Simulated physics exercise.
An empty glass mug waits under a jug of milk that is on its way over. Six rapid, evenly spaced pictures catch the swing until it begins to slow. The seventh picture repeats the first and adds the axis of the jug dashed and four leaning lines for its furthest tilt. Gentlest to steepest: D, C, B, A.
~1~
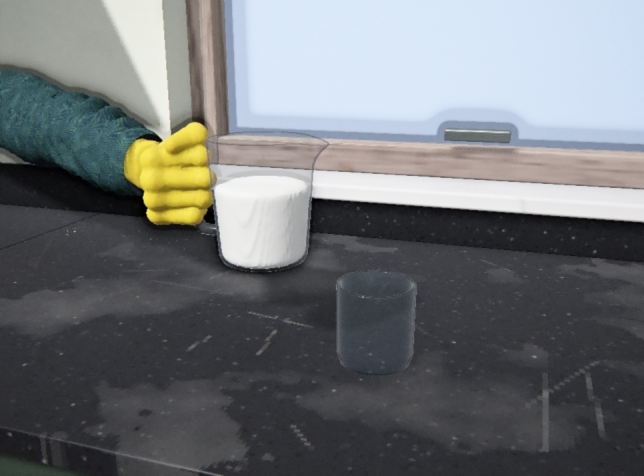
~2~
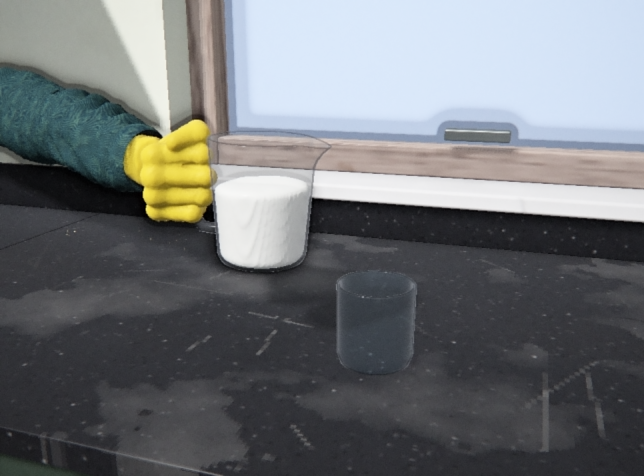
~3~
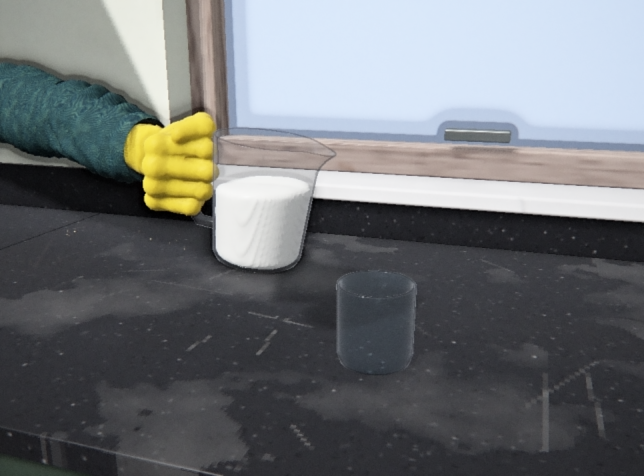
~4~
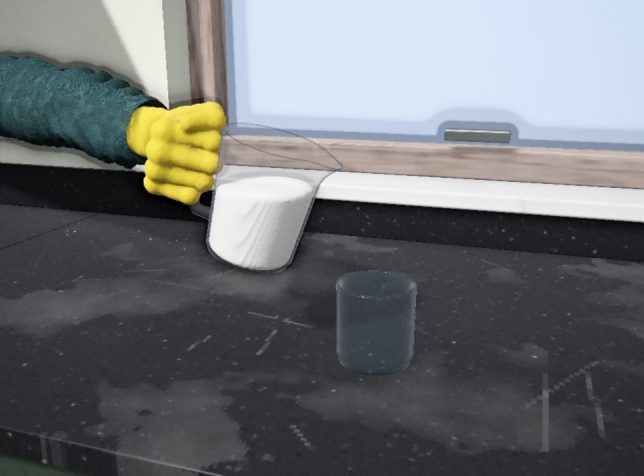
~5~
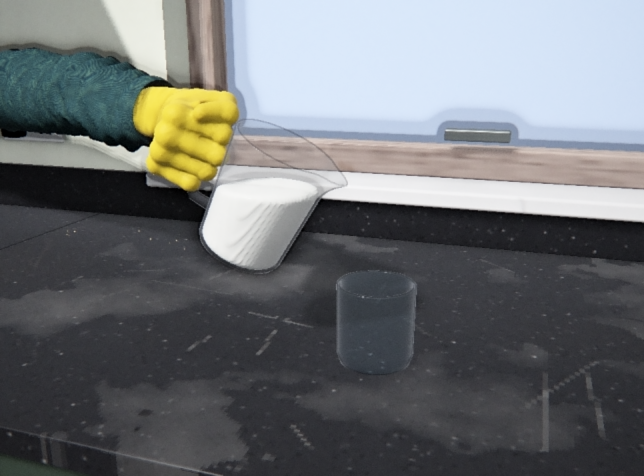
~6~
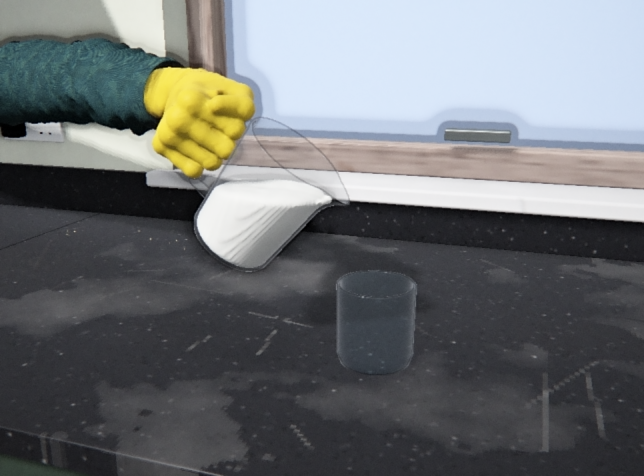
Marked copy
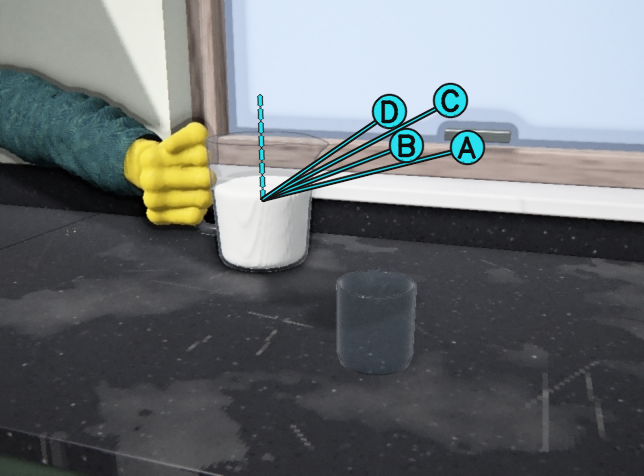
On a dark, scuffed countertop beside a window, a yellow-gloved hand holds a clear jug of white milk upright, behind and to the left of an empty glass mug. The hand rises and turns, tilting the jug steadily to the right until the milk slants up to its lip, while the mug stays still.
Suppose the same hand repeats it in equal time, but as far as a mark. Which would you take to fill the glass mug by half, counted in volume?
Go for C.
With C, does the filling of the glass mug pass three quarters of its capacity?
No, it does not.
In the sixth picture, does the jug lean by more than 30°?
Yes, it does.
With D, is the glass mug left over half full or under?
Under half.
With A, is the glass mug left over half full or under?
Over.
On the marked copy, A at (451, 152); B at (390, 151); C at (435, 109); D at (375, 122).
With A, the glass mug ends with about 90 % of what it can hold.
With B, the glass mug ends with about 69 % of what it can hold.
With C, the glass mug ends with about 48 % of what it can hold.
With D, the glass mug ends with about 30 % of what it can hold.
